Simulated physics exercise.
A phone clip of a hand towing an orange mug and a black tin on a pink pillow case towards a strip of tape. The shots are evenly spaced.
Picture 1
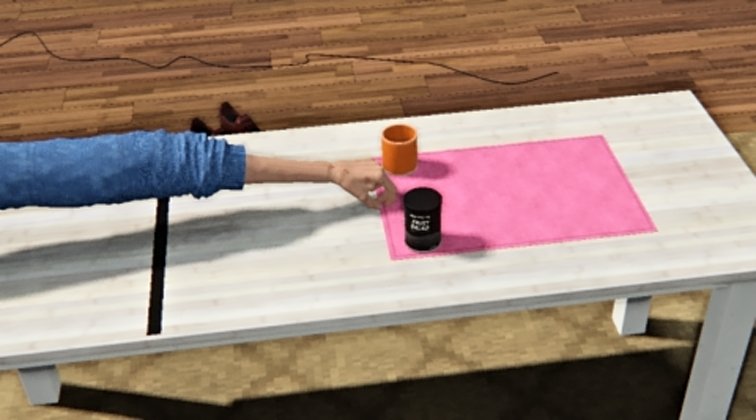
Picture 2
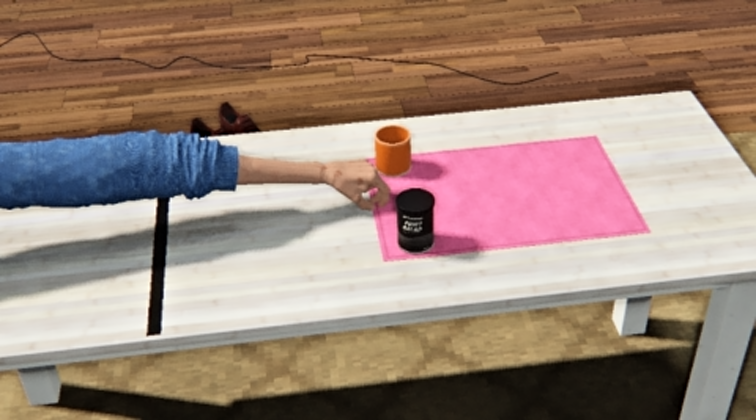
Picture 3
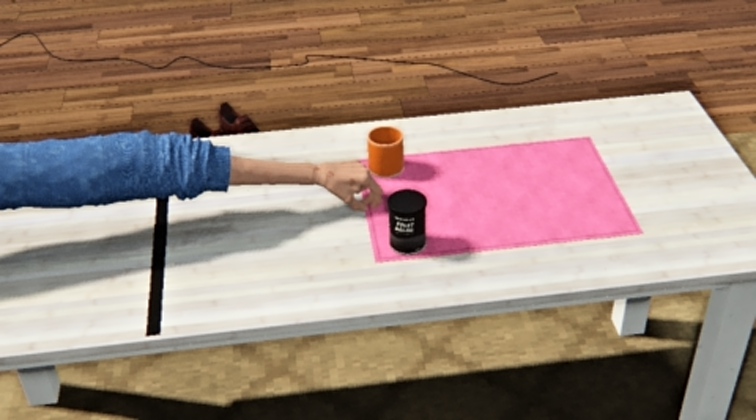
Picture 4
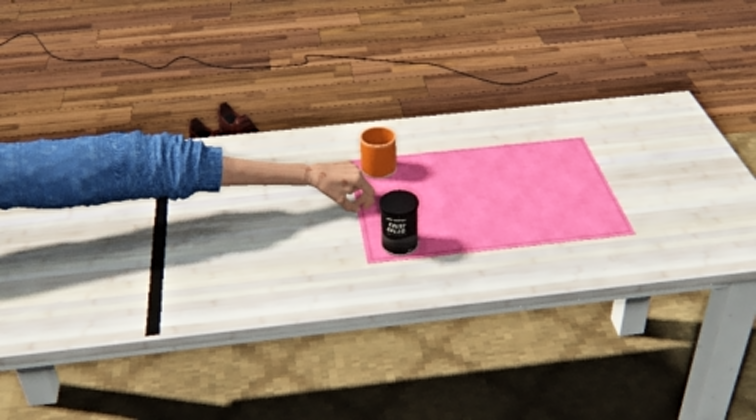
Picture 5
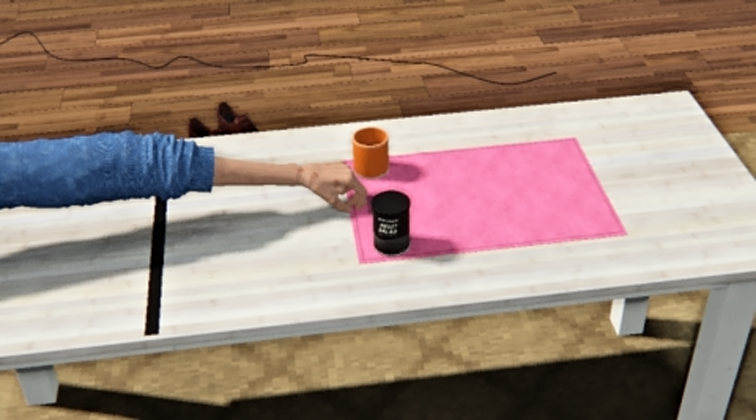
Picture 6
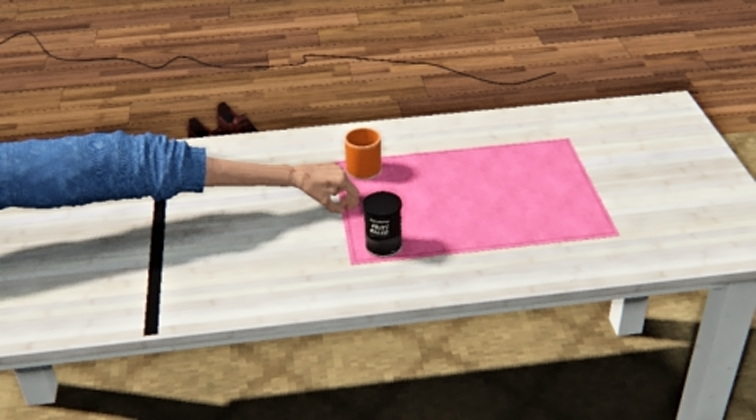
To begin with, a hand in a blue sleeve grips the near end of a pink cloth on a white table, with an orange mug and a black tin standing on it. The arm then draws the cloth slowly left towards a black strip of tape, and both objects ride along a short way, still upright.
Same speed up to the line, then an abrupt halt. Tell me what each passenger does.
As it turns out, the orange mug stays on the cloth. The black tin remains aboard.
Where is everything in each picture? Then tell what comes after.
Pillow case end (391, 261); orange mug (399, 133); black tin (423, 198); tape (155, 316), in the first frame.
Pillow case end (384, 262), far hem (651, 233); black tin (415, 199), in the second frame.
Pillow case end (376, 263); orange mug (385, 135), in the third frame.
Pillow case end (368, 264), far hem (635, 235); black tin (399, 201), in the fourth frame.
Pillow case end (359, 264); orange mug (370, 136), in the fifth frame.
Pillow case end (351, 265), far hem (620, 236); orange mug (363, 137); black tin (382, 203); tape (152, 316), in the sixth frame.
Then, 1.21 s past the final frame, hem short of the tape; orange mug on the cloth near (198, 170); black tin on the cloth near (200, 244).
Then, 1.32 s past the final frame, hem at the tape; orange mug on the cloth near (188, 171); black tin on the cloth near (189, 245).
When it is over, hem at the tape; orange mug on the cloth near (188, 171); black tin on the cloth near (189, 245). The orange mug remains aboard and the black tin keeps its seat.
